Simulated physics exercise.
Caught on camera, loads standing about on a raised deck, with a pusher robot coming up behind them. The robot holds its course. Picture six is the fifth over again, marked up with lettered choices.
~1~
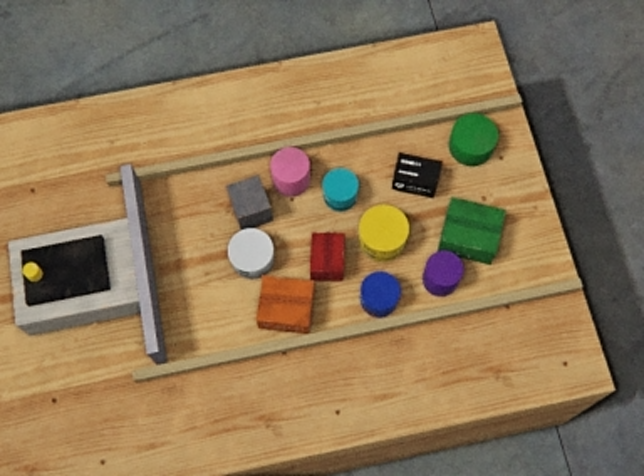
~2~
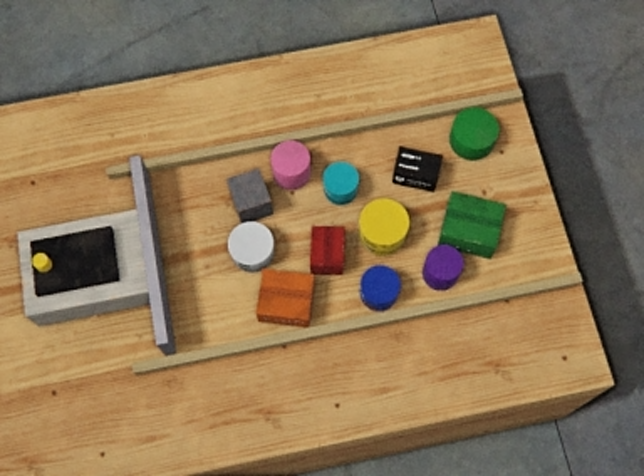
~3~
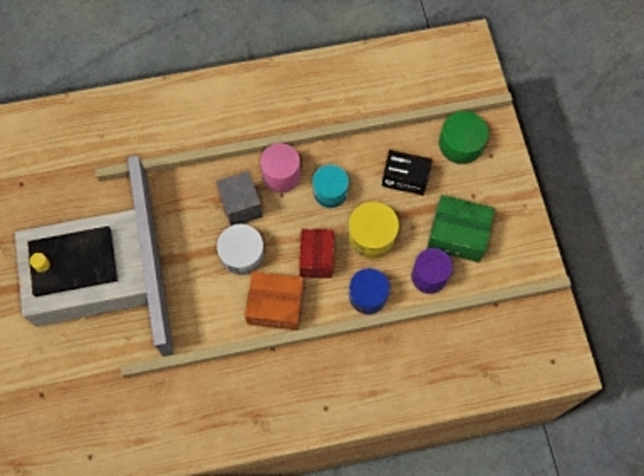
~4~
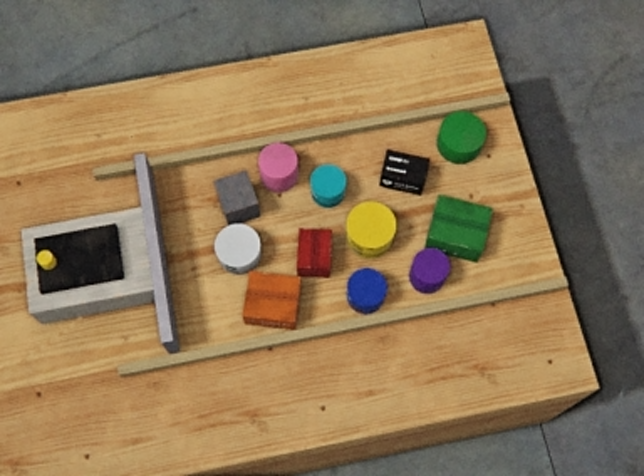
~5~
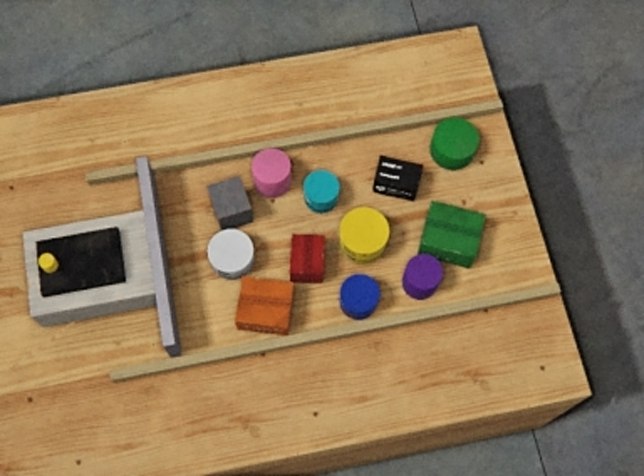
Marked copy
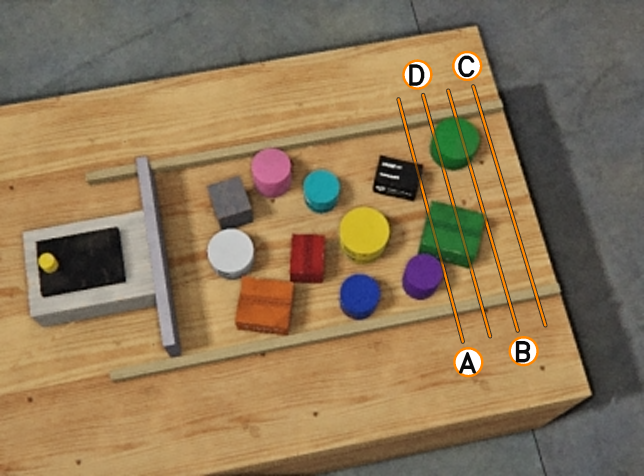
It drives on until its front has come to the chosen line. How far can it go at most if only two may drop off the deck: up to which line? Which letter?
Line A.
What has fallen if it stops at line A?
The green box.
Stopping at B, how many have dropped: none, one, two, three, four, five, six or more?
In all, six or more.
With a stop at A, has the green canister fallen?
By then, no.
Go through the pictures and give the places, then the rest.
In the first frame, turquoise pail (341, 191); orange box (286, 304); blue pail (380, 295).
In the second frame, robot (81, 259); red parcel (327, 251).
In the third frame, robot (79, 259); pink canister (281, 169).
In the fourth frame, robot (86, 257); green box (458, 229).
In the fifth frame, robot (87, 260); yellow pail (364, 237); grey crate (231, 204); black parcel (398, 178).
On the marked copy, A at (429, 214); B at (481, 205); C at (507, 200); D at (455, 209).
With A. Early on, robot (189, 241); pink canister (292, 162); orange box (299, 291).
Further on, robot (290, 222); green box (511, 240); green canister (465, 137).
At the end, robot (366, 209); green box over the edge; purple canister (549, 265); one fallen.
As for the rest, B drops eight; C drops ten; D drops four.
